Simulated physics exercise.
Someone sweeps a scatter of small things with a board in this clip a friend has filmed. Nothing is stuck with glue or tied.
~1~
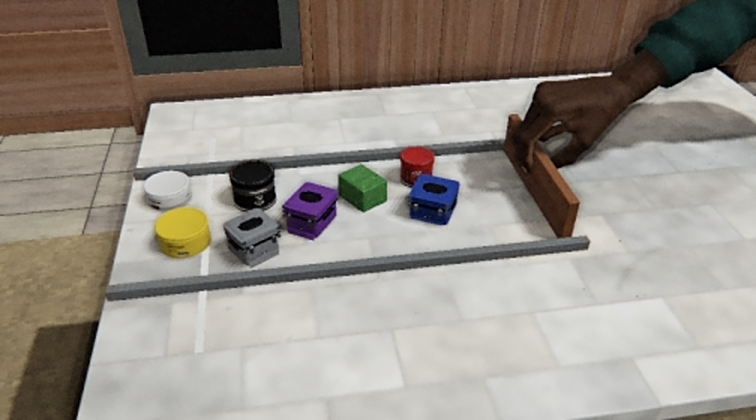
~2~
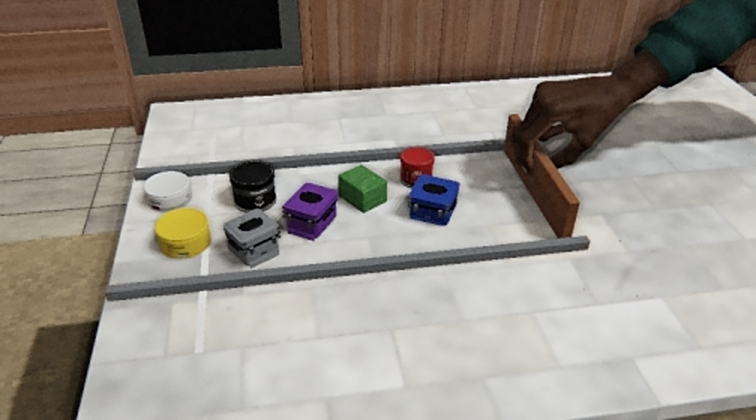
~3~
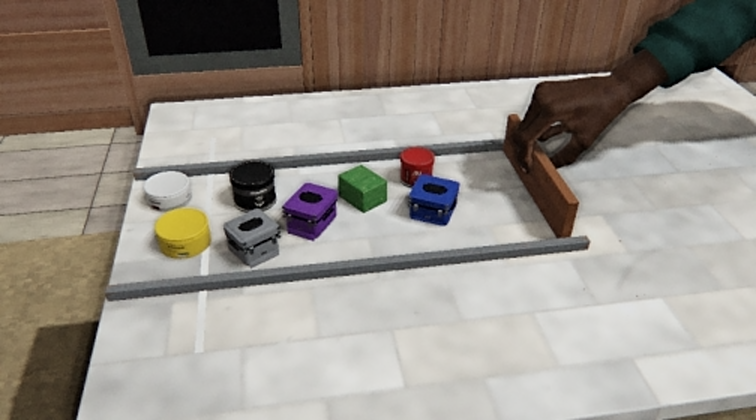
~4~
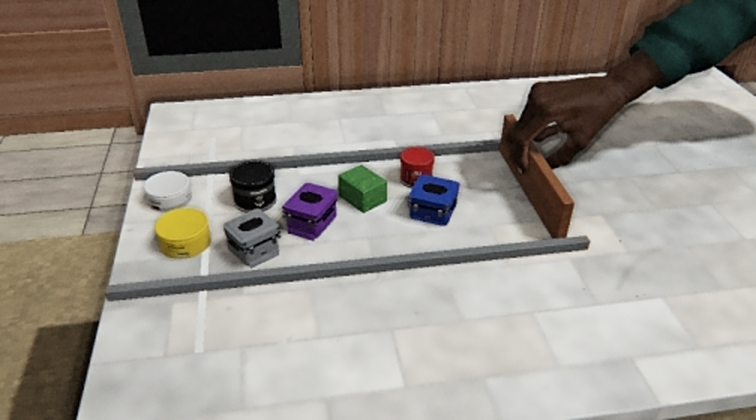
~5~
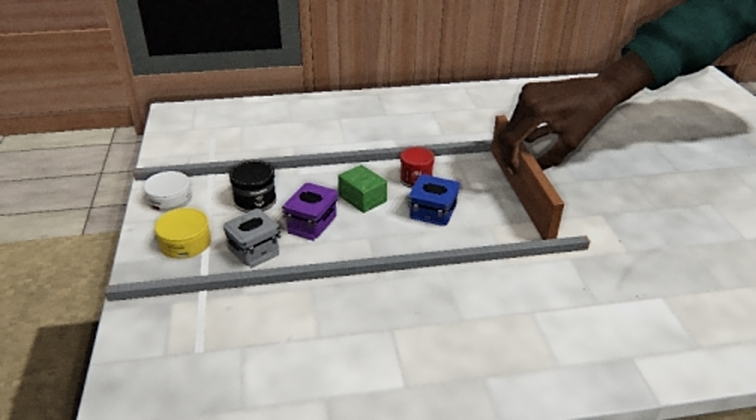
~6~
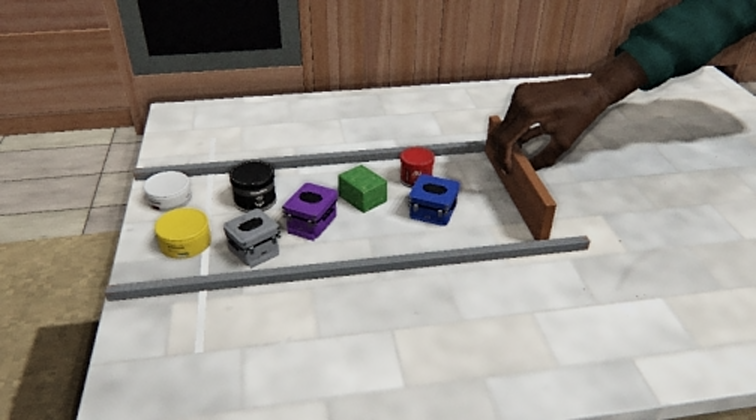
A dark-skinned hand in a green sleeve slides a reddish-brown board a short way left between two grey rails on a pale tiled counter, seen from above at an angle, with wooden cabinets behind. Left of the board sit red, black, white and yellow tubs or tins, blue, purple and grey cases, and a green block. These objects stay still, the board not touching them, and the camera holds steady.
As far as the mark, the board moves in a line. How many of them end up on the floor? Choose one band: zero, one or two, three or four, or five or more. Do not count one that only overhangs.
One or two.
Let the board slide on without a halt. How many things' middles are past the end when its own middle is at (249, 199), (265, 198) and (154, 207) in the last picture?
0; 0; 4.
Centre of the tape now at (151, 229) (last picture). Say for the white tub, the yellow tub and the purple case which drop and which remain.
Going one by one, the white tub ends up off, the yellow tub ends up off, the purple case ends up off.
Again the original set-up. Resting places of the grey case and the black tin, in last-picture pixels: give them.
The grey case at (182, 258), the black tin at (147, 188).
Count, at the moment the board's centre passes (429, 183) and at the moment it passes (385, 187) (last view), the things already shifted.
2 and 3.
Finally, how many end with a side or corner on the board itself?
Count recorded: 4.
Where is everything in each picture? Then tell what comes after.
In the first picture, white tub (168, 191); yellow tub (184, 233); grey case (252, 238); board (537, 173); tape (208, 223).
In the second picture, yellow tub (184, 233); blue case (434, 201).
In the third picture, grey case (252, 238); black tin (254, 186).
In the fourth picture, white tub (168, 192); red tin (417, 168).
In the fifth picture, yellow tub (184, 233); purple case (312, 211).
In the sixth picture, white tub (168, 192); yellow tub (184, 233); grey case (252, 238); board (517, 175); tape (208, 223).
Soon after, none off yet; white tub at rest near (168, 192); yellow tub at rest near (184, 233); grey case at rest near (252, 238).
By the end, the number that fall off is one or two; fallen, yellow tub and white tub.
